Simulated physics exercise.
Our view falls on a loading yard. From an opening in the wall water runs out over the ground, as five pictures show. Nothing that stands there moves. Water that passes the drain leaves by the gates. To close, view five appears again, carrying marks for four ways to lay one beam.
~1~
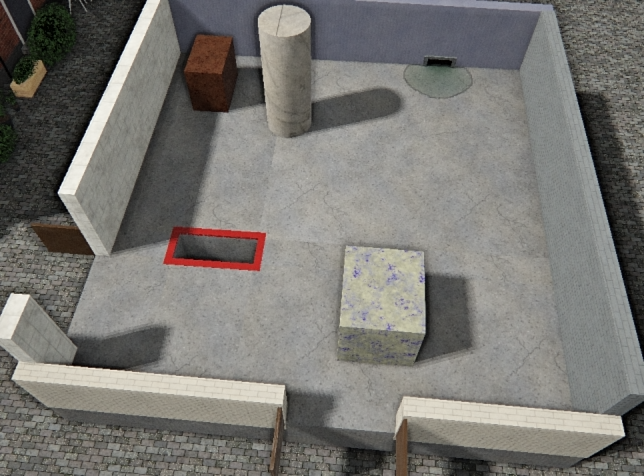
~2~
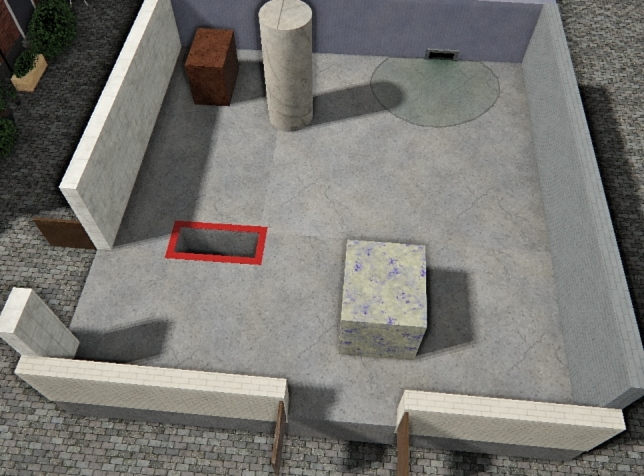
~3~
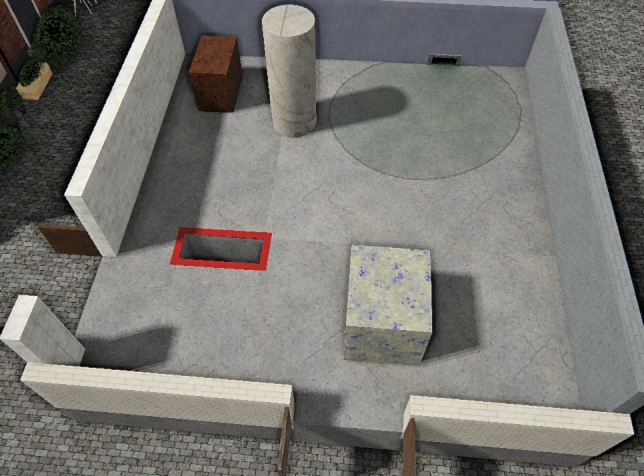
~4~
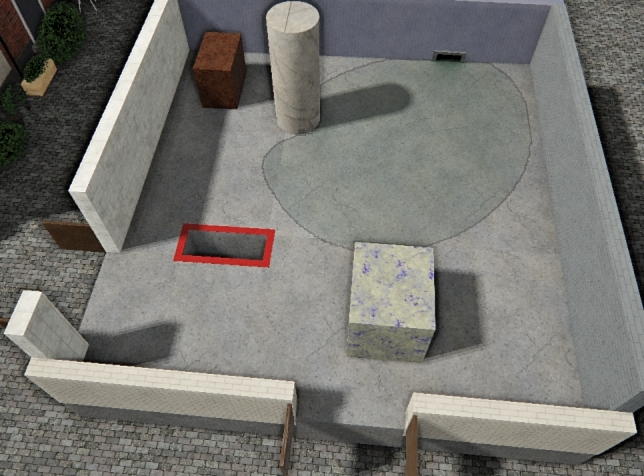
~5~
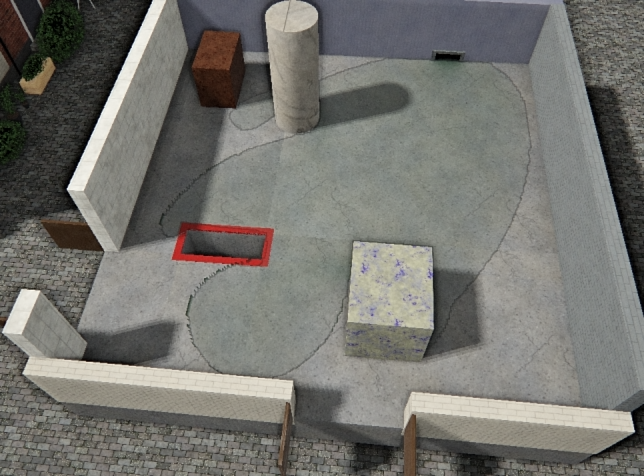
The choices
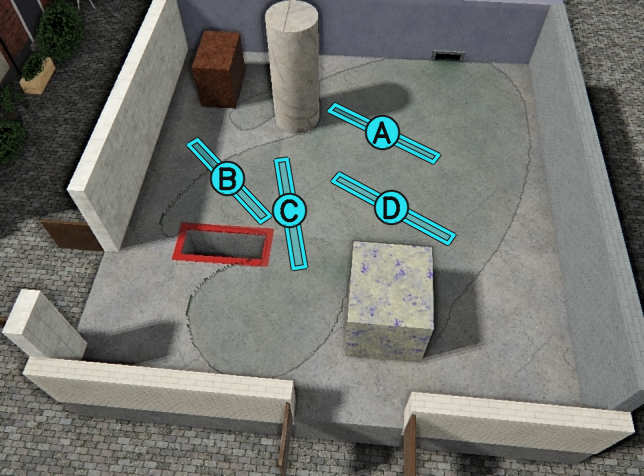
Water spreads from the back wall outlet across the yard floor to the red-edged gully.
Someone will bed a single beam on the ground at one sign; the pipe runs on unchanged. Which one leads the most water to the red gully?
It is D.
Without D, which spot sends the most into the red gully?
That is spot B.
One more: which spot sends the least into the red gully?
C.
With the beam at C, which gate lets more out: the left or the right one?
More leaves on the left.
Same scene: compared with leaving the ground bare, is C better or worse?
Worse.
In cyan, A from (332, 107) to (435, 158); B from (193, 142) to (265, 218); C from (281, 159) to (299, 267); D from (336, 177) to (450, 239).
Choosing A, about 12 % of the stream goes into the red gully, about 87 % out by the gates.
Choosing B, about 19 % of the stream goes into the red gully, about 81 % out by the gates.
Choosing C, next to none of the stream goes into the red gully, about 99 % out by the gates.
Choosing D, about 34 % of the stream goes into the red gully, about 64 % out by the gates.
